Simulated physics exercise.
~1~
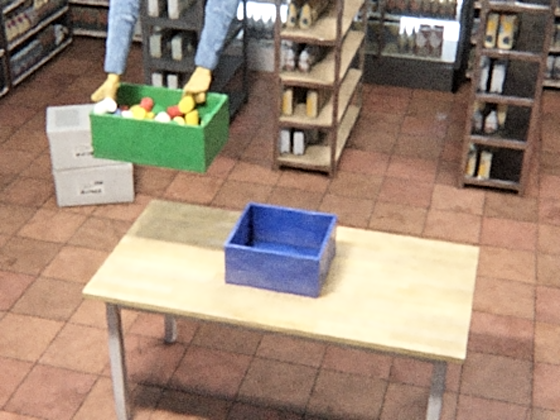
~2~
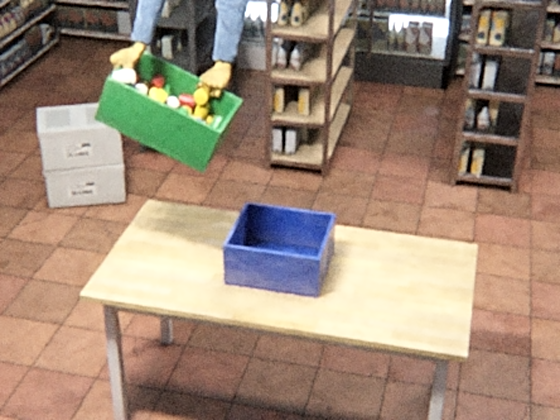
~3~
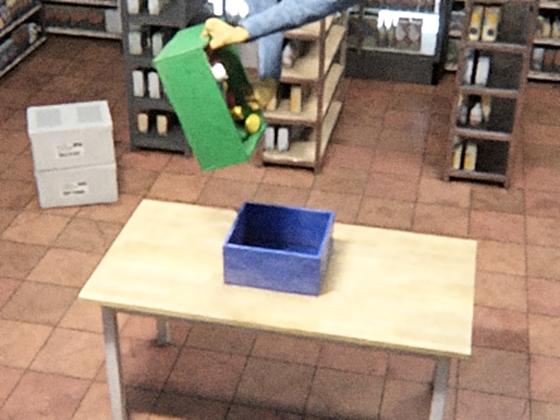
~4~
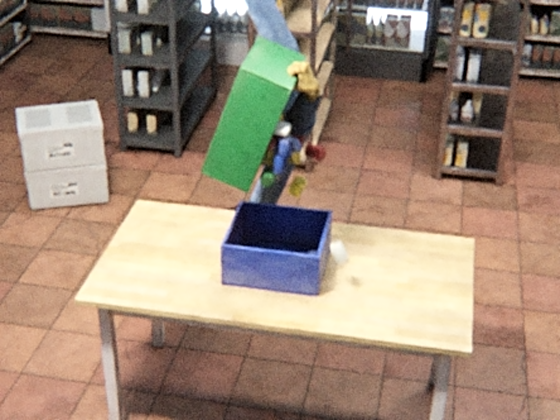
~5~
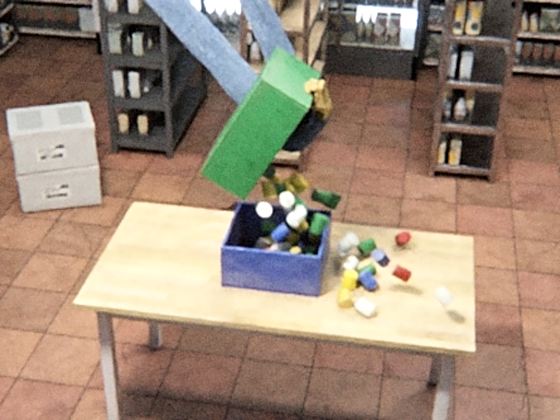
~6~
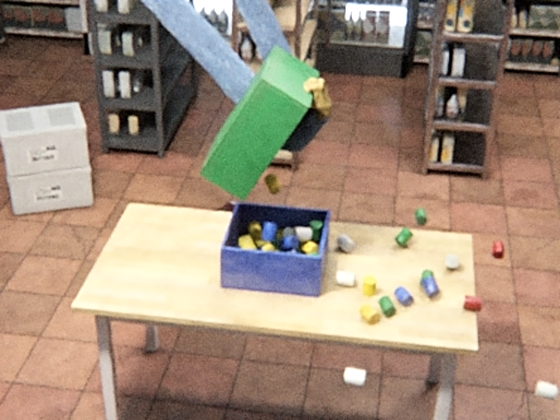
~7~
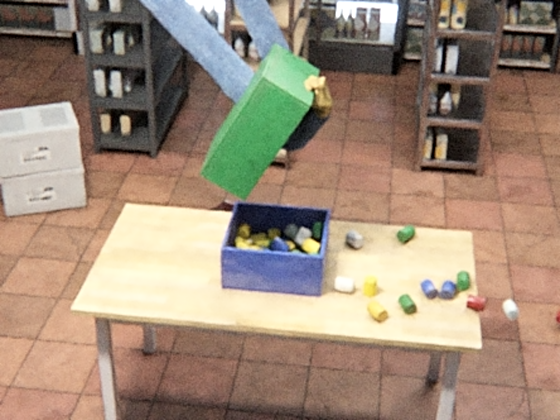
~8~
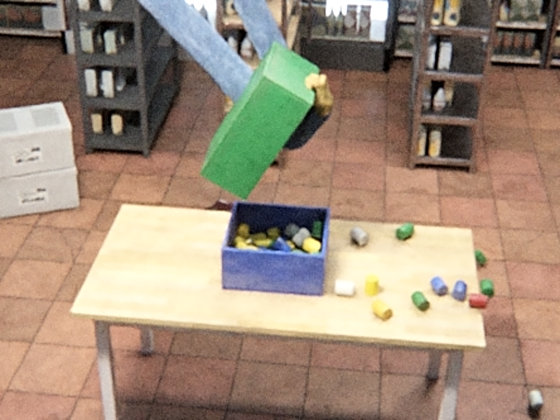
At first, a pair of yellow-gloved hands holds a green box full of small colourful jars above a table, up and to the left of an open blue carton. The hands carry the box rightward while tipping it steeply, and the jars begin to slide out. They pour down in a stream, many dropping into the carton while others land on the tabletop to its right. Some scattered pieces roll away, and a few go over the table's edge. The emptied green box stays tilted overhead, with most jars in the carton and a smaller share outside it.
